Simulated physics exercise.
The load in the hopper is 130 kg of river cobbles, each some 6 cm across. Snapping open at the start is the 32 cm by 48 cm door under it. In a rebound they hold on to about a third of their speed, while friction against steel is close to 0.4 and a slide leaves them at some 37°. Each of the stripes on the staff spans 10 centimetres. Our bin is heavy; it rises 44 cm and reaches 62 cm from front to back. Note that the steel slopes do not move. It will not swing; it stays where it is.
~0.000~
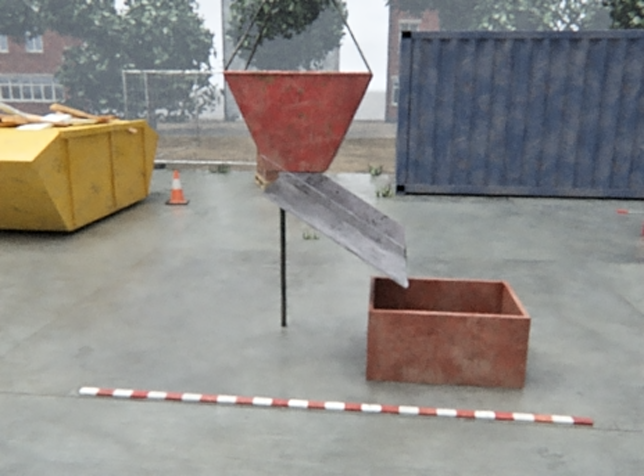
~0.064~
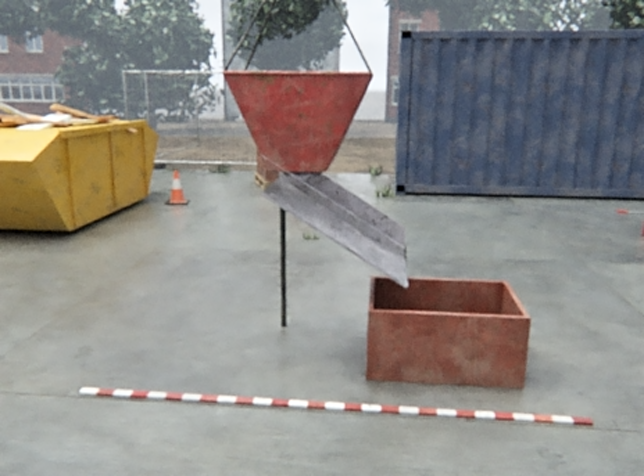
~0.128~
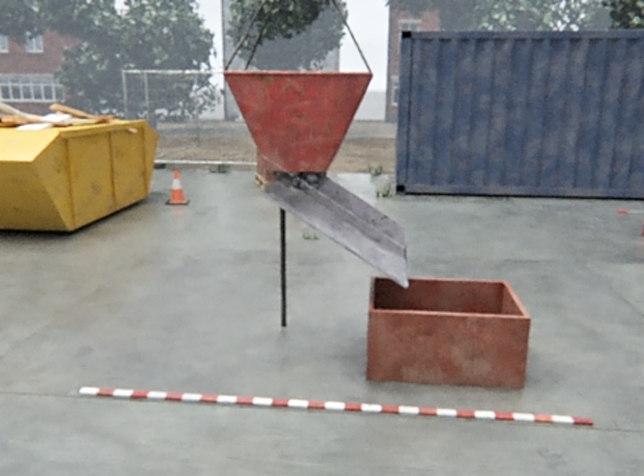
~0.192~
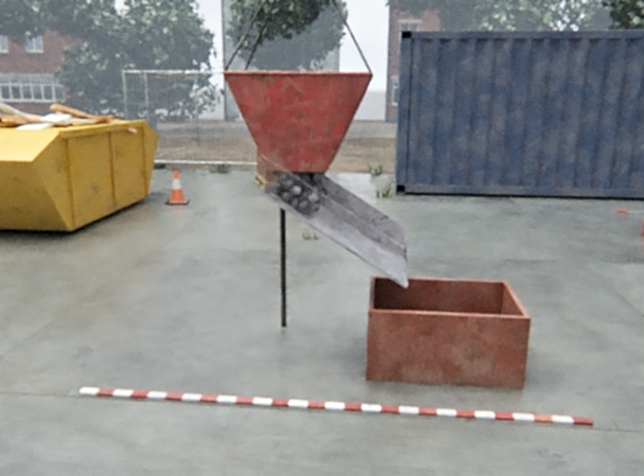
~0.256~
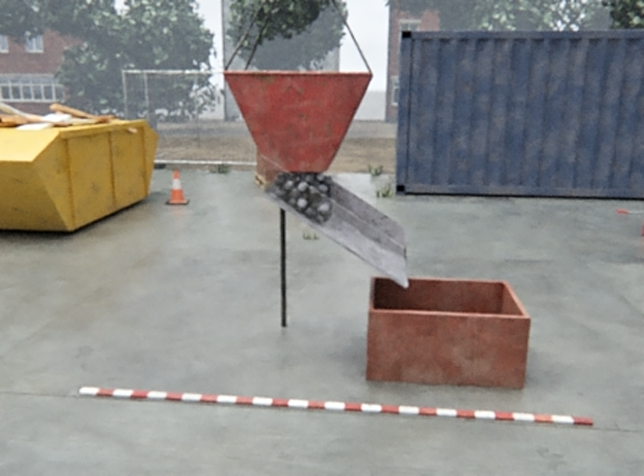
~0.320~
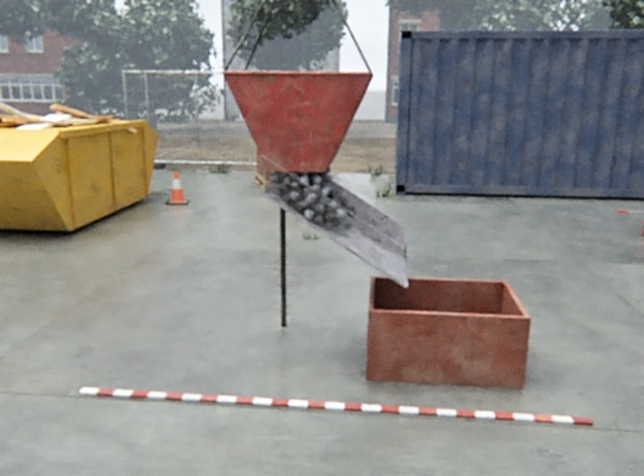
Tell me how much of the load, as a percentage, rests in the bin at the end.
Some 99 percent of it.
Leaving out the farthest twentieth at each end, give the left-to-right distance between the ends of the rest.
I'd say close to 70 cm, left to right.
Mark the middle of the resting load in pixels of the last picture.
(462, 339).
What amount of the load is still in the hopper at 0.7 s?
Around 20 percent.
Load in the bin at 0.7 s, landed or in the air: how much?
Near 10 percent at that time.
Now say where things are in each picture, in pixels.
In the first picture, the outlet is at (297, 163); nothing has dropped yet.
In the second picture, the outlet is at (297, 163); 2 % is out.
In the third picture, the outlet is at (297, 163); 10 % is out, the lowest stones still above the rim at (303, 183), 114 cm up.
In the fourth picture, the outlet is at (297, 163); 19 % is out, the lowest stones still above the rim at (309, 202), 102 cm up.
In the fifth picture, the outlet is at (297, 163); 26 % is out, the lowest stones still above the rim at (325, 215), 94 cm up.
In the sixth picture, the outlet is at (297, 163); 36 % is out, the lowest stones still above the rim at (337, 222), 90 cm up.
After 0.7 s, 22 % in the hopper, 66 % on the steel, 1 % falling or lying left of the bin, 11 % falling or lying in the bin; the stones farthest right are at (471, 333).
After 1.1 s, 0 % in the hopper, 53 % on the steel, 1 % falling or lying left of the bin, 46 % falling or lying in the bin; the stones farthest right are at (507, 350).
After 1.7 s, 0 % in the hopper, 9 % on the steel, 1 % falling or lying left of the bin, 91 % falling or lying in the bin; the stones farthest right are at (505, 341).
After 2.6 s, 0 % in the hopper, 1 % falling or lying left of the bin, 99 % falling or lying in the bin; the stones farthest right are at (506, 338).
After 4.5 s, 0 % in the hopper, 1 % left of the bin, 99 % in the bin; the stones farthest right are at (506, 338).
